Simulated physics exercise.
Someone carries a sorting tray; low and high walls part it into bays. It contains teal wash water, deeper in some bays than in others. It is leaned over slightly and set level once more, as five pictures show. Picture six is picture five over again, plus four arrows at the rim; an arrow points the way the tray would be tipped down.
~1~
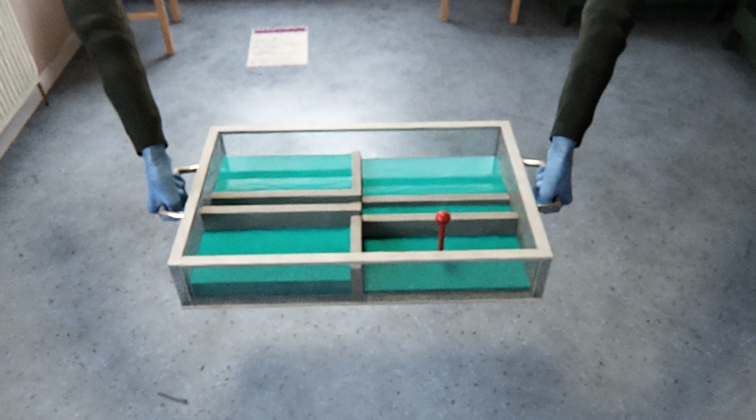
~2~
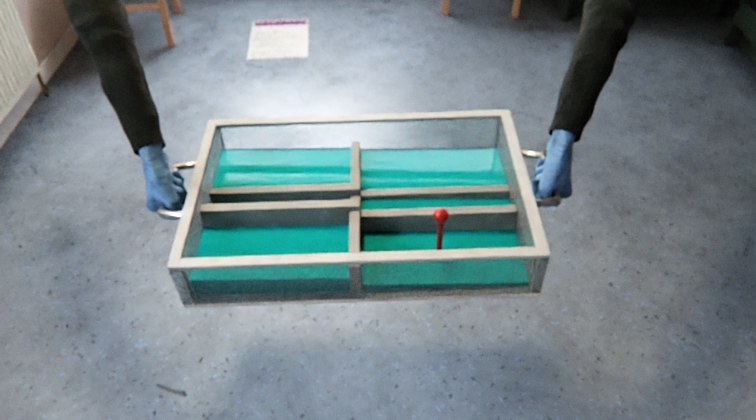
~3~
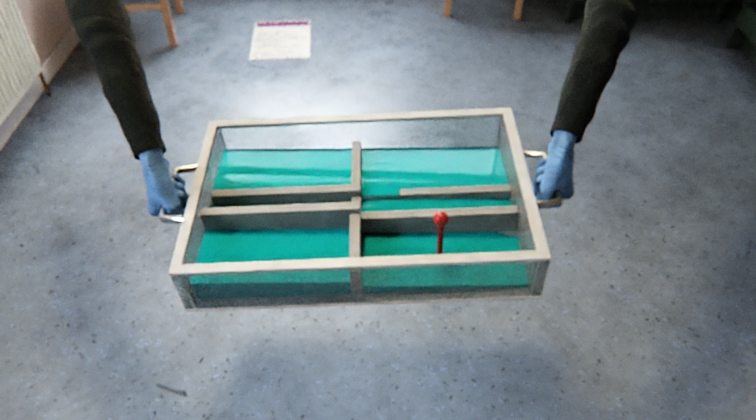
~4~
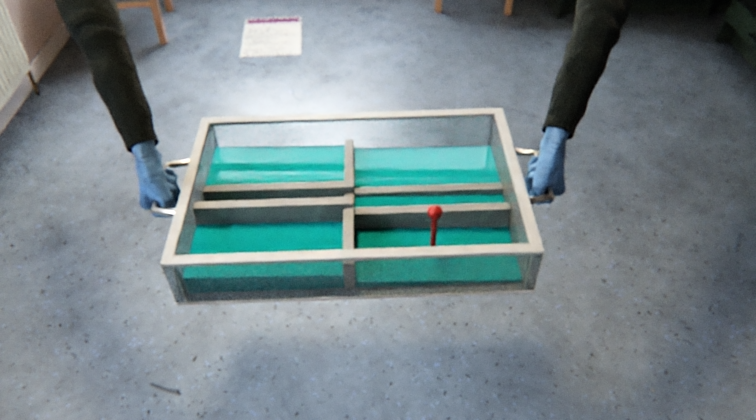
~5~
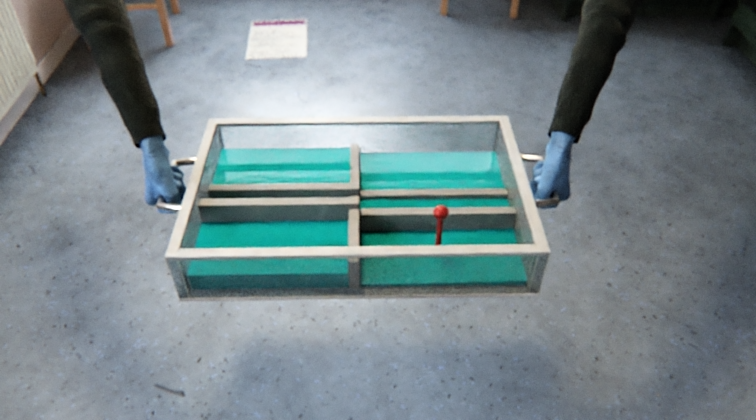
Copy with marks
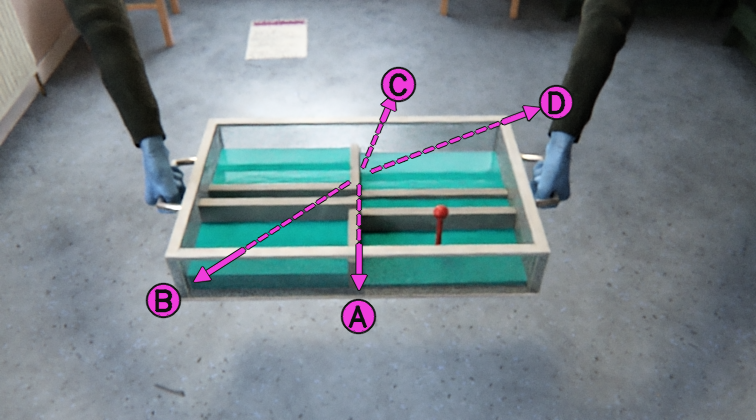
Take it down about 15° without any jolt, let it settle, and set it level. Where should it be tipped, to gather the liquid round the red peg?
D.
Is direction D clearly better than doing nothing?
Yes, it helps clearly.
On the marked copy, A ends at (359, 284); B ends at (198, 278); C ends at (392, 99); D ends at (534, 110).
For direction A, about 9 % of the liquid ends in the peg's bay; nothing spills.
For direction B, about 9 % of the liquid ends in the peg's bay; nothing spills.
For direction C, about 9 % of the liquid ends in the peg's bay; nothing spills.
For direction D, about 15 % of the liquid ends in the peg's bay; nothing spills.
